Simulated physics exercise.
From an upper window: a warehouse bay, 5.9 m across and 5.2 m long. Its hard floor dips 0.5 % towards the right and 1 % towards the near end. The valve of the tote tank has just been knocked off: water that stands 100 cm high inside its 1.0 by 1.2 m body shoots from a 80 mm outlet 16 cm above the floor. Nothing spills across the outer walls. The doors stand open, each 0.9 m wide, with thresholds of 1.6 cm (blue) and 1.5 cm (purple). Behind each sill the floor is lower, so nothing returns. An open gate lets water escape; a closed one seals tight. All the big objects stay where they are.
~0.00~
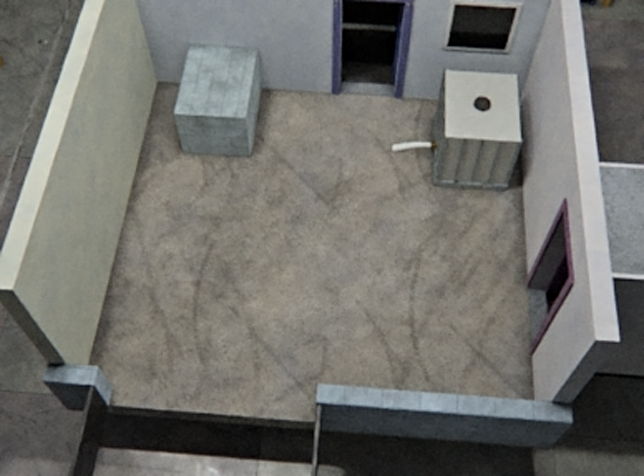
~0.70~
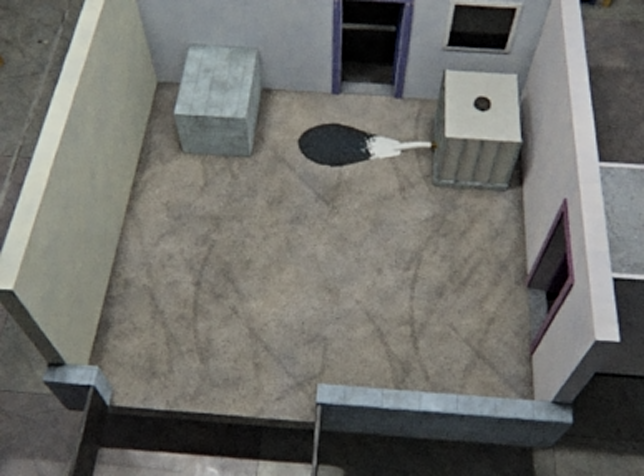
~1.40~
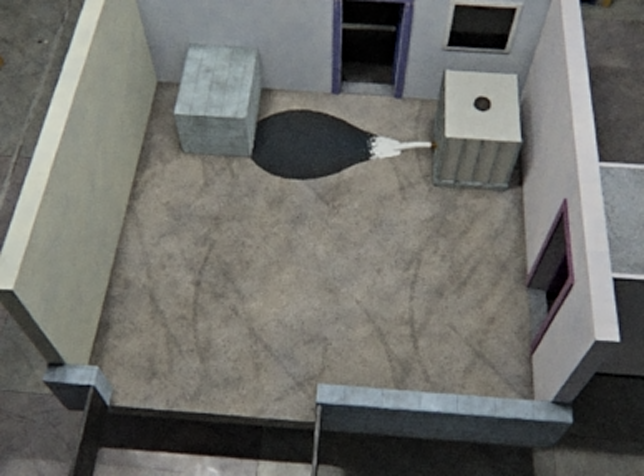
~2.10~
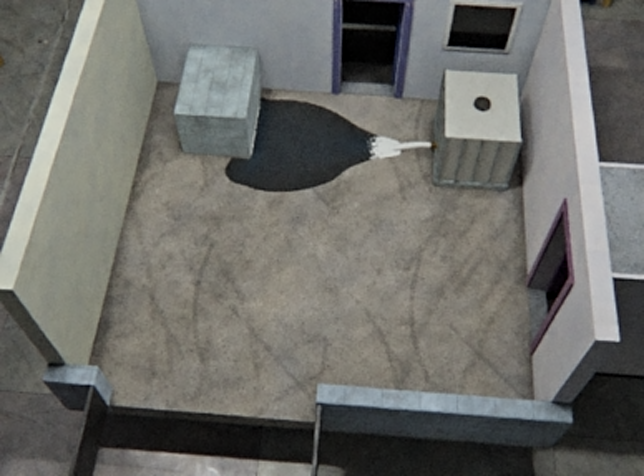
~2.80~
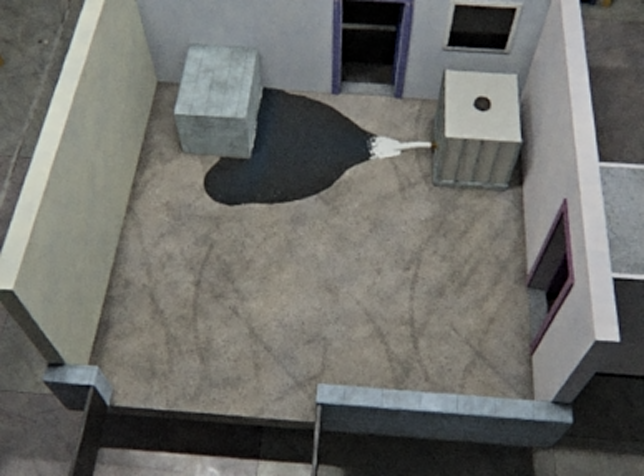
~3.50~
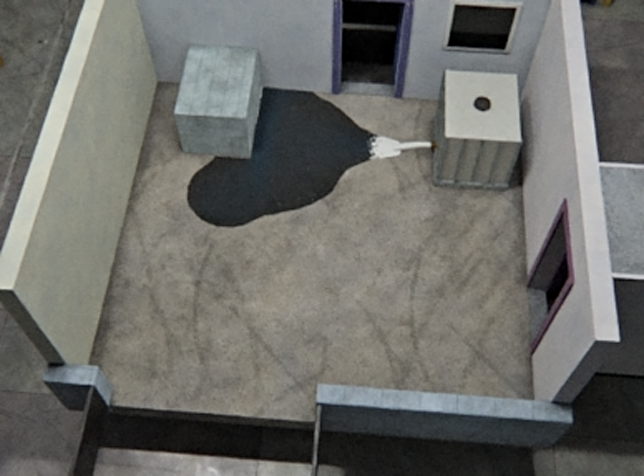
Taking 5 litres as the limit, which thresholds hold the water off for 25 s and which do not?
Within that time: At the blue door it keeps below the limit; at the purple door it does not reach the limit.
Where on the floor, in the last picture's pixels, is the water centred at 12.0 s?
At about (291, 202).
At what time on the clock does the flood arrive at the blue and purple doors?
Arrival: Blue 5.0 s, purple 21.5 s.
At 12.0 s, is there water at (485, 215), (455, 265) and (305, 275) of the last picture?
In turn: Still dry, not reached, wet.
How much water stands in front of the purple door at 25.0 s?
Some 1.5 cm.
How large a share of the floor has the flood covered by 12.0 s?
Some 60 per cent of it.
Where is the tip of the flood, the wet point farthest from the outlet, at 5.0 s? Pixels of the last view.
At about (170, 236).
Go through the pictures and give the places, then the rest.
In the first frame, the jet has just started at (419, 145); the ground is still dry.
In the second frame, the jet leaves at (419, 145); the sheet reaches (302, 139), 2.1 m away, and wets 0.8 m2.
In the third frame, from the spout at (419, 145) the water has spread over 1.9 m2; its tip is at (253, 157), and it is 1.1 cm deep on average.
In the fourth frame, from the spout at (419, 145) the water has spread over 2.5 m2; its tip is at (230, 175), and it is 1.1 cm deep on average.
In the fifth frame, the jet leaves at (419, 145); the sheet reaches (208, 190), 3.6 m away, and wets 3.1 m2.
In the sixth frame, the jet leaves at (419, 145); the sheet reaches (190, 199), 3.9 m away, and wets 3.7 m2.
After 5.0 s water covers 20 % of the floor and is deepest (5 cm) near (259, 142); blue door not reached, purple door not reached.
After 8.0 s water covers 35 % of the floor and is deepest (6 cm) near (262, 124); blue door 0.99 cm at the sill, 0 L in, purple door not reached.
After 12.0 s water covers 60 % of the floor and is deepest (6 cm) near (260, 133); blue door 0.93 cm at the sill, 0 L in, purple door not reached.
After 16.0 s water covers 70 % of the floor and is deepest (6 cm) near (260, 133); blue door 0.96 cm at the sill, 0 L in, purple door not reached.
After 25.0 s water covers 85 % of the floor and is deepest (5 cm) near (260, 133); blue door 1 cm at the sill, 0 L in, purple door 1.6 cm at the sill, 0 L in.
